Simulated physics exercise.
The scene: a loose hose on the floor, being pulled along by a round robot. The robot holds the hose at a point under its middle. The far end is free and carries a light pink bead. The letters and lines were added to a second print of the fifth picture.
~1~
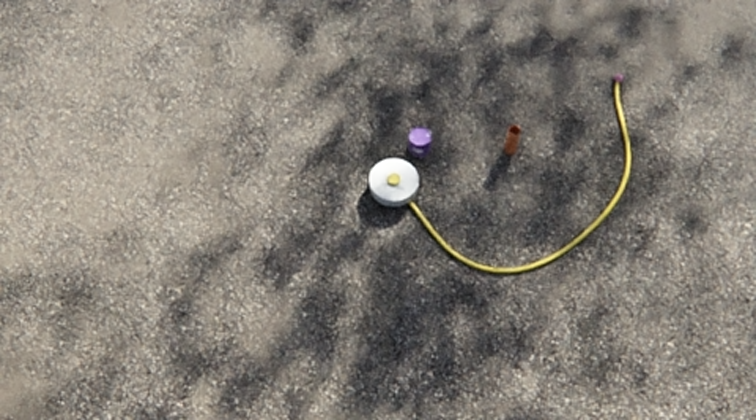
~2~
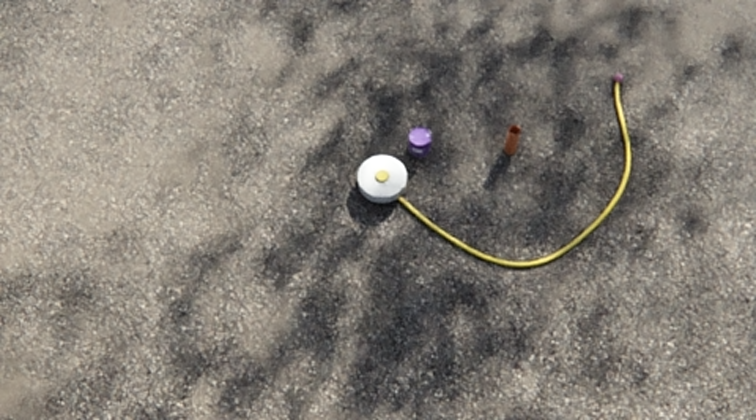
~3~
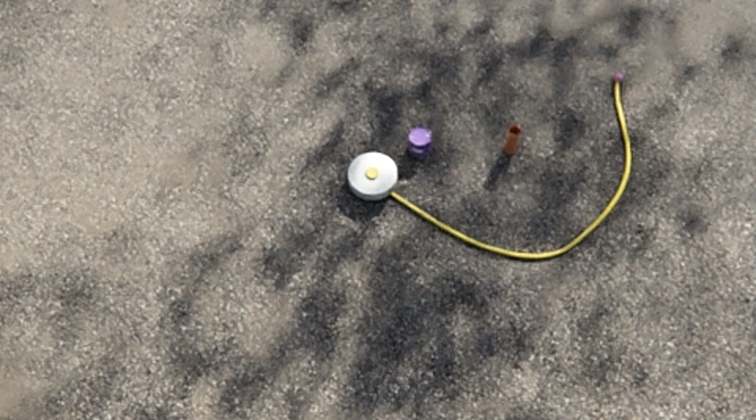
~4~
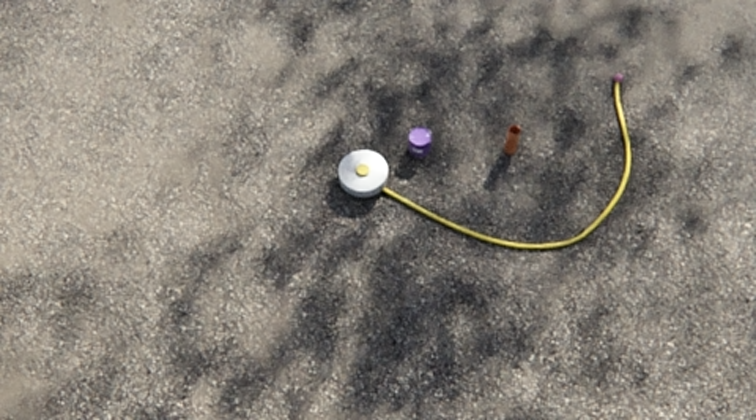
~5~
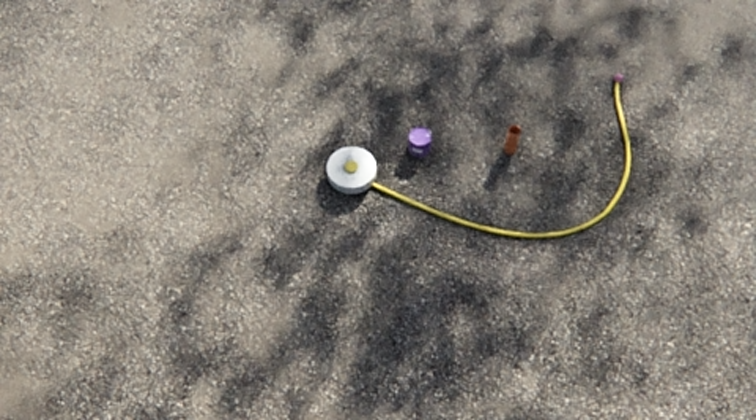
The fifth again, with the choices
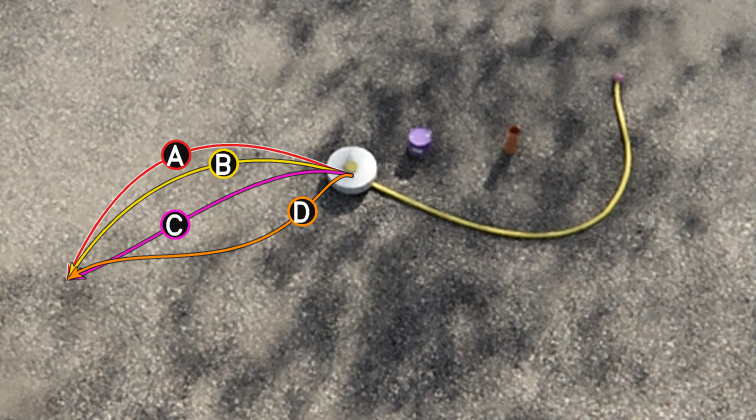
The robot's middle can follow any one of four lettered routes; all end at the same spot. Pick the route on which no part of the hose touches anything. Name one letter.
Route D touches nothing.
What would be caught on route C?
It is the orange post.
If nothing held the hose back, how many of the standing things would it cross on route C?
It sweeps one.
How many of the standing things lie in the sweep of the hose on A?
Two.
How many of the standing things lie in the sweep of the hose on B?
In all, two.
On the marked copy, A from (352, 176) via (182, 153) to (68, 278); B from (352, 176) via (194, 171) to (69, 277); C from (352, 176) via (214, 204) to (71, 279); D from (352, 176) via (226, 250) to (69, 279).
Following D. Soon after the start, robot (263, 233), middle of the hose (489, 196), free end (618, 83).
Later, robot (148, 253), middle of the hose (379, 207), free end (575, 136).
In the end, robot (64, 276), middle of the hose (299, 220), free end (508, 162); nothing has been touched.
As for the rest, A meets the orange post and purple pot; B meets the orange post and purple pot; C meets the orange post.
